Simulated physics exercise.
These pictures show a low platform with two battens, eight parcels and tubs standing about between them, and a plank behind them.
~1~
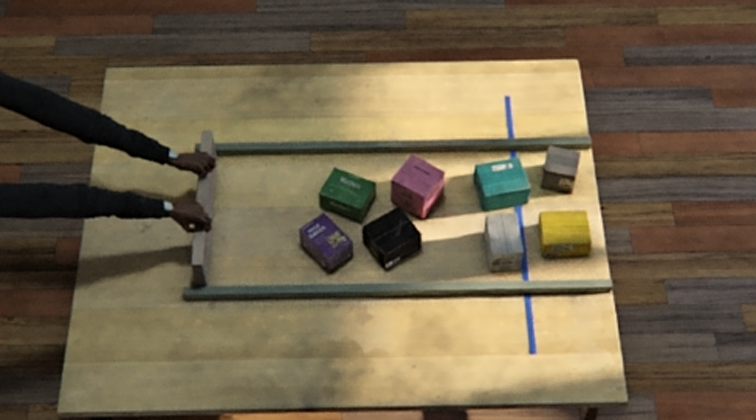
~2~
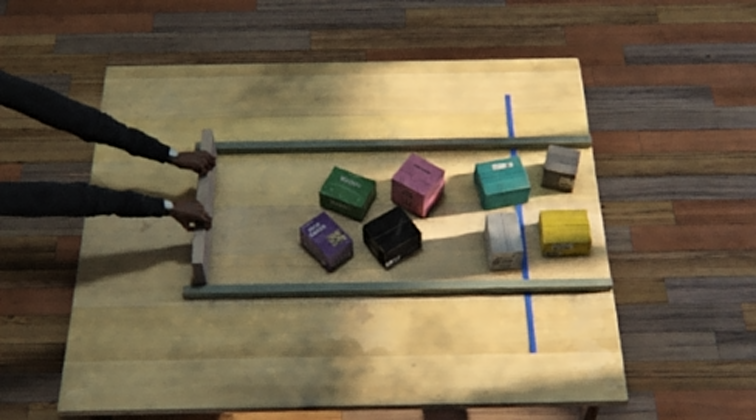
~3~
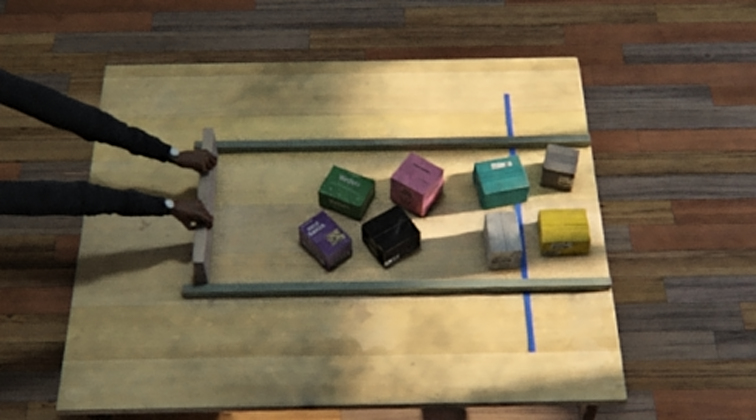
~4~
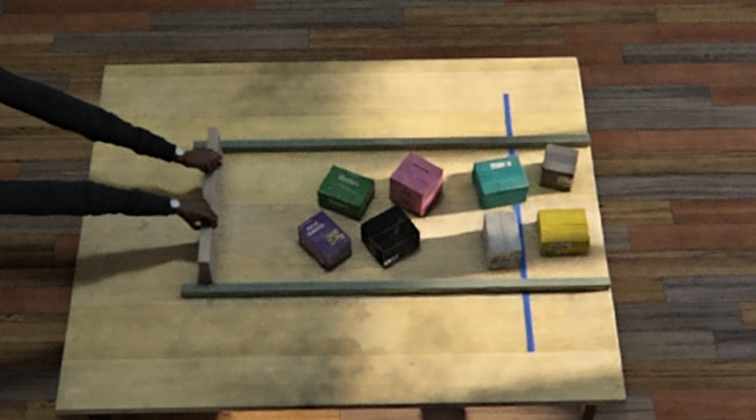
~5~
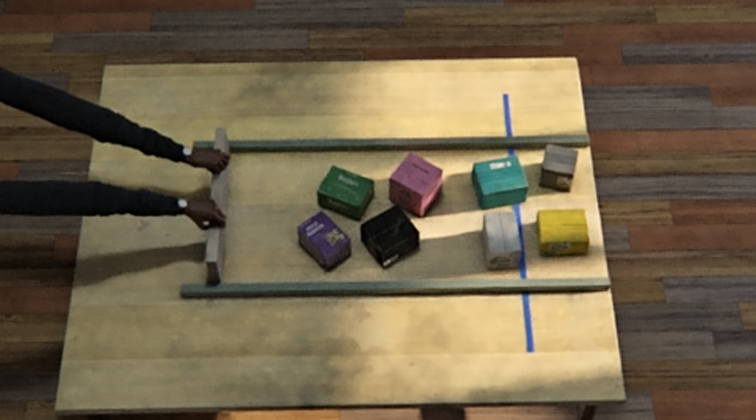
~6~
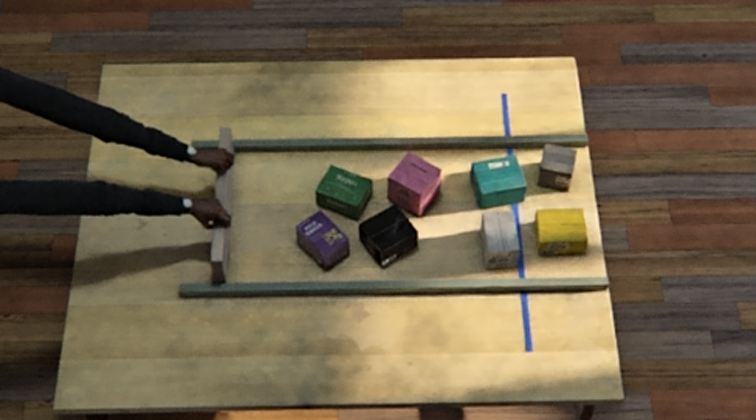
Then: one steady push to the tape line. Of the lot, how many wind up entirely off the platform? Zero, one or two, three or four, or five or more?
I expect three or four to drop off the edge.
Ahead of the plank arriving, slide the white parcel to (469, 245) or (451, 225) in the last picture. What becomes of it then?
In that order: Ends up off, then ends up off.
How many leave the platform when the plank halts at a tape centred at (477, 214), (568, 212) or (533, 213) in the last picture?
Try by try, 2, 6 and 5.
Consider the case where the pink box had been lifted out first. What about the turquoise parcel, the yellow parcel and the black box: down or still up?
First, the turquoise parcel is safe; next, the yellow parcel takes the fall; last, the black box is safe.
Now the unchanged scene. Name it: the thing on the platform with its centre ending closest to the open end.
That one's the pink box.
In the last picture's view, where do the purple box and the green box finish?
The purple box finishes at (537, 247); the green box finishes at (537, 181).
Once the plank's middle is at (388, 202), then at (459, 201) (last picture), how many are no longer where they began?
At the first point the count is 5, at the second it's 8.
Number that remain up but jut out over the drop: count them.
The total comes out at 1.
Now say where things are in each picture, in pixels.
The first picture shows grey parcel (561, 170); yellow parcel (564, 233); turquoise parcel (501, 185); plank (205, 208); tape (520, 216).
The second picture shows yellow parcel (564, 232); plank (205, 207).
The third picture shows turquoise parcel (501, 183); black box (391, 236).
The fourth picture shows grey parcel (559, 168); white parcel (502, 240).
The fifth picture shows yellow parcel (562, 232); pink box (416, 185).
The sixth picture shows grey parcel (557, 168); yellow parcel (561, 231); turquoise parcel (498, 182); plank (223, 205); tape (516, 213).
Early on, none off yet; grey parcel at rest near (557, 168); yellow parcel at rest near (561, 231); turquoise parcel at rest near (498, 182).
A while later, none off yet; grey parcel at rest near (557, 168); yellow parcel at rest near (561, 231); turquoise parcel travelled a little near (507, 180).
Further along, none off yet; grey parcel leaning well over near (611, 162); yellow parcel travelled about its own width near (597, 230); turquoise parcel travelled about its own width near (569, 169).
Finally, the number that fall off is three or four; lost, white parcel, turquoise parcel, yellow parcel and grey parcel.
